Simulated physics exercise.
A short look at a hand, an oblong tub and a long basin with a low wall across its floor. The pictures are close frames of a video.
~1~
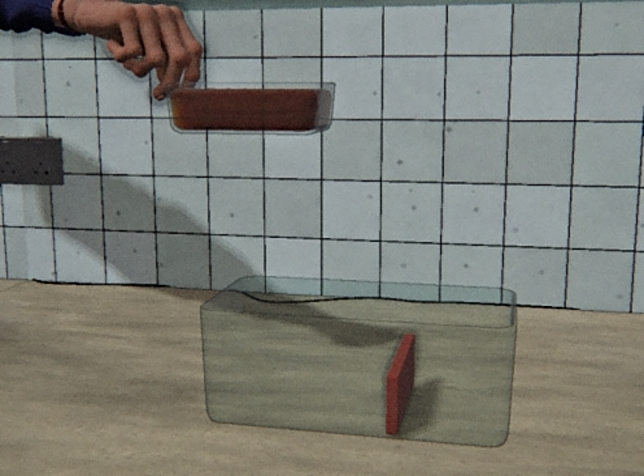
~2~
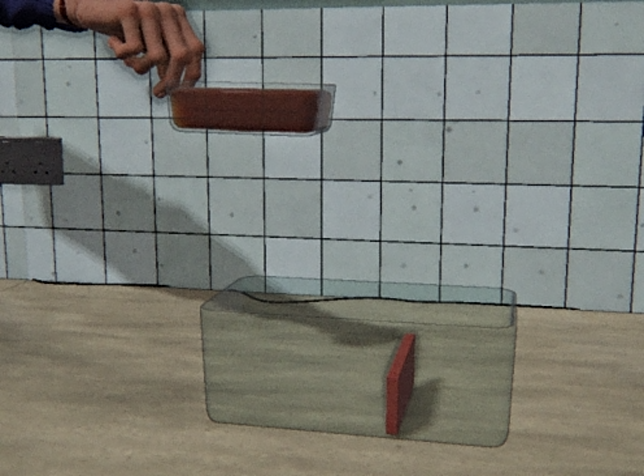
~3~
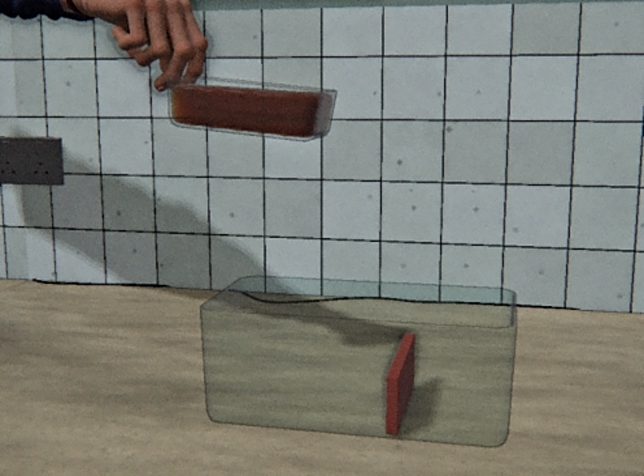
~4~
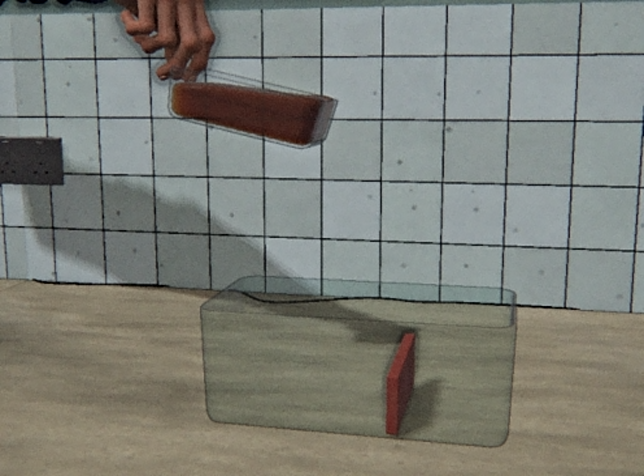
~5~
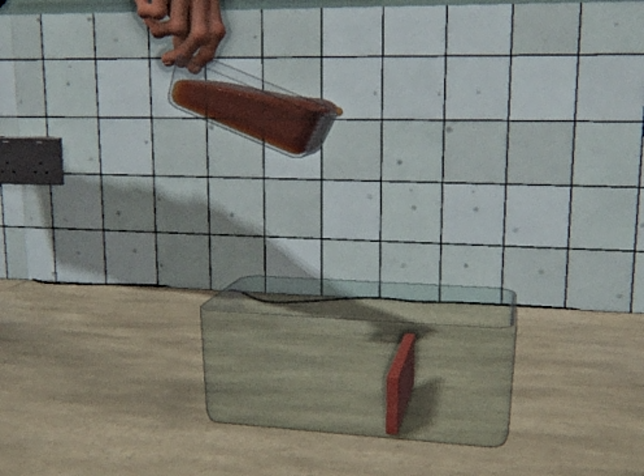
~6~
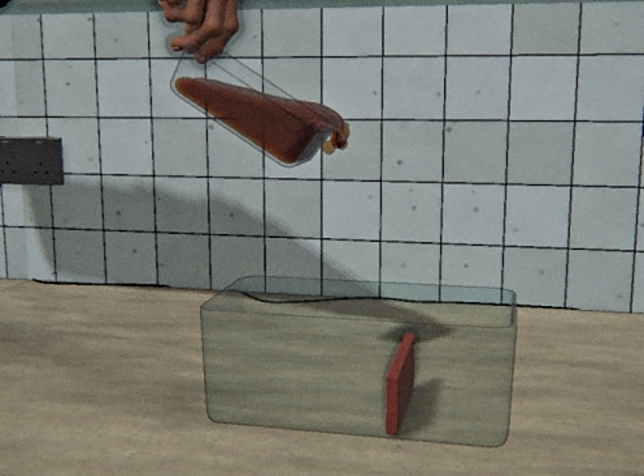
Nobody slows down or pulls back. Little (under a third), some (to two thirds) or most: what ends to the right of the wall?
It comes to from a third to two thirds.
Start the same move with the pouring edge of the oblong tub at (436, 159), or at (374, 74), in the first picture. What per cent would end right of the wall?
First some 85, then 70 per cent.
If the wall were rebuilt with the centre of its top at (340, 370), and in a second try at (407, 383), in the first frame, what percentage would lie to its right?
Roughly 80 per cent, and 40 per cent.
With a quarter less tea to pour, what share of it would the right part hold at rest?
Near 15 %.
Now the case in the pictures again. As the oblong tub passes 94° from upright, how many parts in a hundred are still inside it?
Some 0 per cent.
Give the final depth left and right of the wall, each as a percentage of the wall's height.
The left part 20 per cent, the right part 20.
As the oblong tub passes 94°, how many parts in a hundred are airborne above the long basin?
Close to 45 per cent.
A moment on, the oblong tub is tipped on its side and 2 per cent is still to pour, 19 is left of the wall and 32 right of it.
Next, the oblong tub is tipped right over and 0 per cent is still to pour, 51 is left of the wall and 42 right of it.
Then the oblong tub is tipped right over and 0 per cent is still to pour, 52 is left of the wall and 42 right of it.
Later the oblong tub is tipped right over and 0 per cent is still to pour, 52 is left of the wall and 42 right of it.
In the end 52 per cent lies left of the wall, 42 right of it and 6 outside.
